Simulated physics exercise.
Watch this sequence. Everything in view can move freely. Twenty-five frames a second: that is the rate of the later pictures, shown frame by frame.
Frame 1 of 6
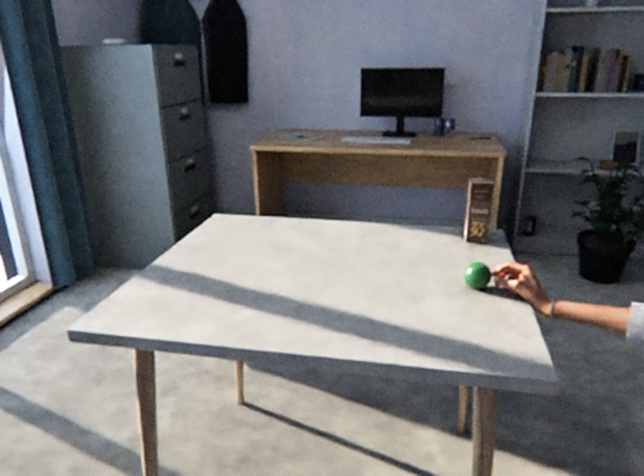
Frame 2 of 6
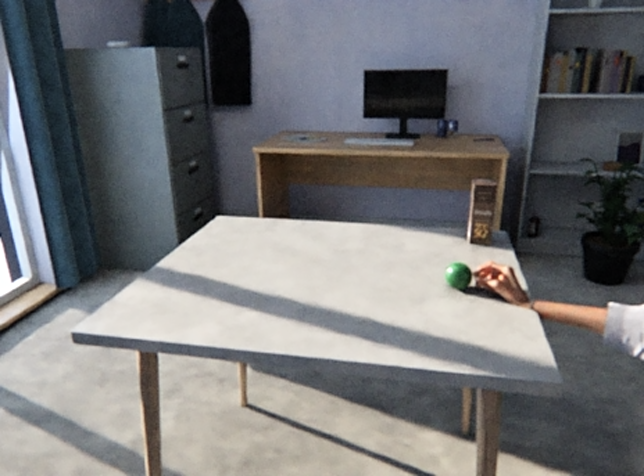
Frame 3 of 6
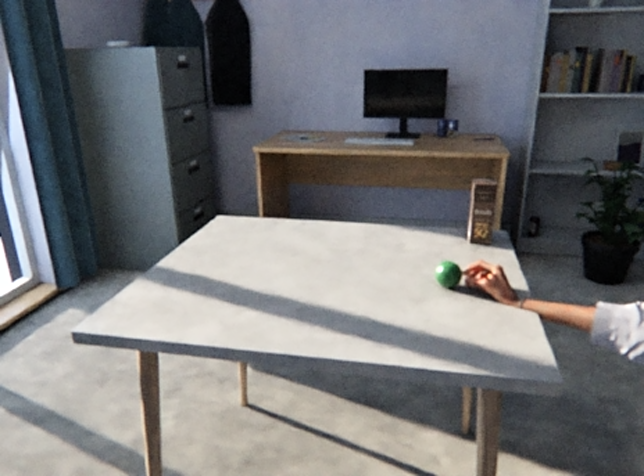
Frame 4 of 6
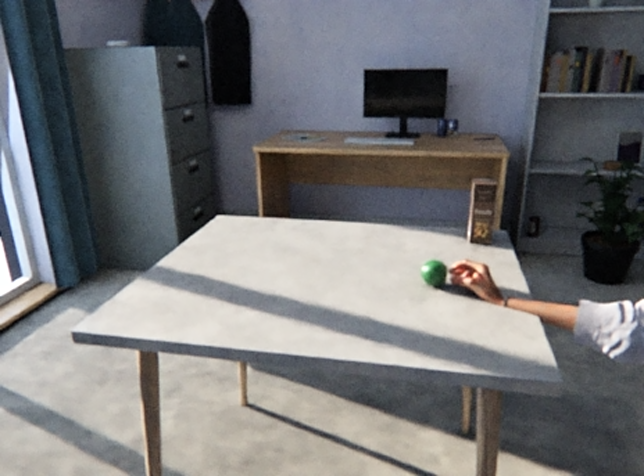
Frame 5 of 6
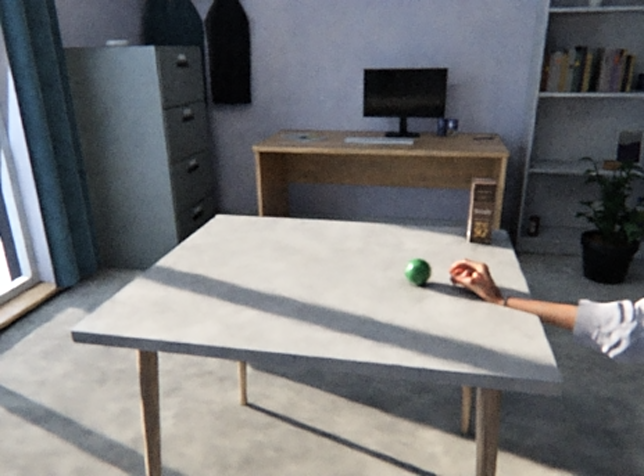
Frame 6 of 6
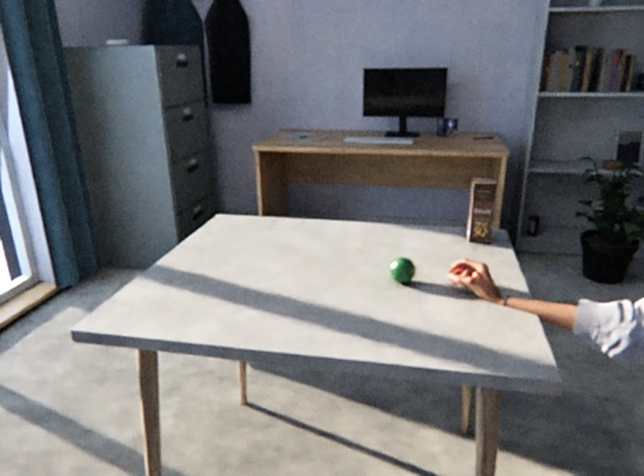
A green apple, small and round, sits near the right side of a pale grey table, touched by a hand reaching in from the right, in a sunlit room seen from slightly above. Behind are a grey cabinet, a wooden desk with a dark monitor, shelves and a plant. The hand pushes the apple left, then halts while it rolls slightly farther, leaving a gap.
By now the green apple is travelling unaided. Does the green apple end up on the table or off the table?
It comes off the table.
Then, 0.20 s later than the last frame, green apple moved well along near (330, 265).
Then, 0.60 s later than the last frame, green apple moved well along near (206, 257).
Then, 1.00 s later than the last frame, green apple now off the table.
Then, 1.30 s later than the last frame, things are still on the move.
When it is over, off the table, green apple.
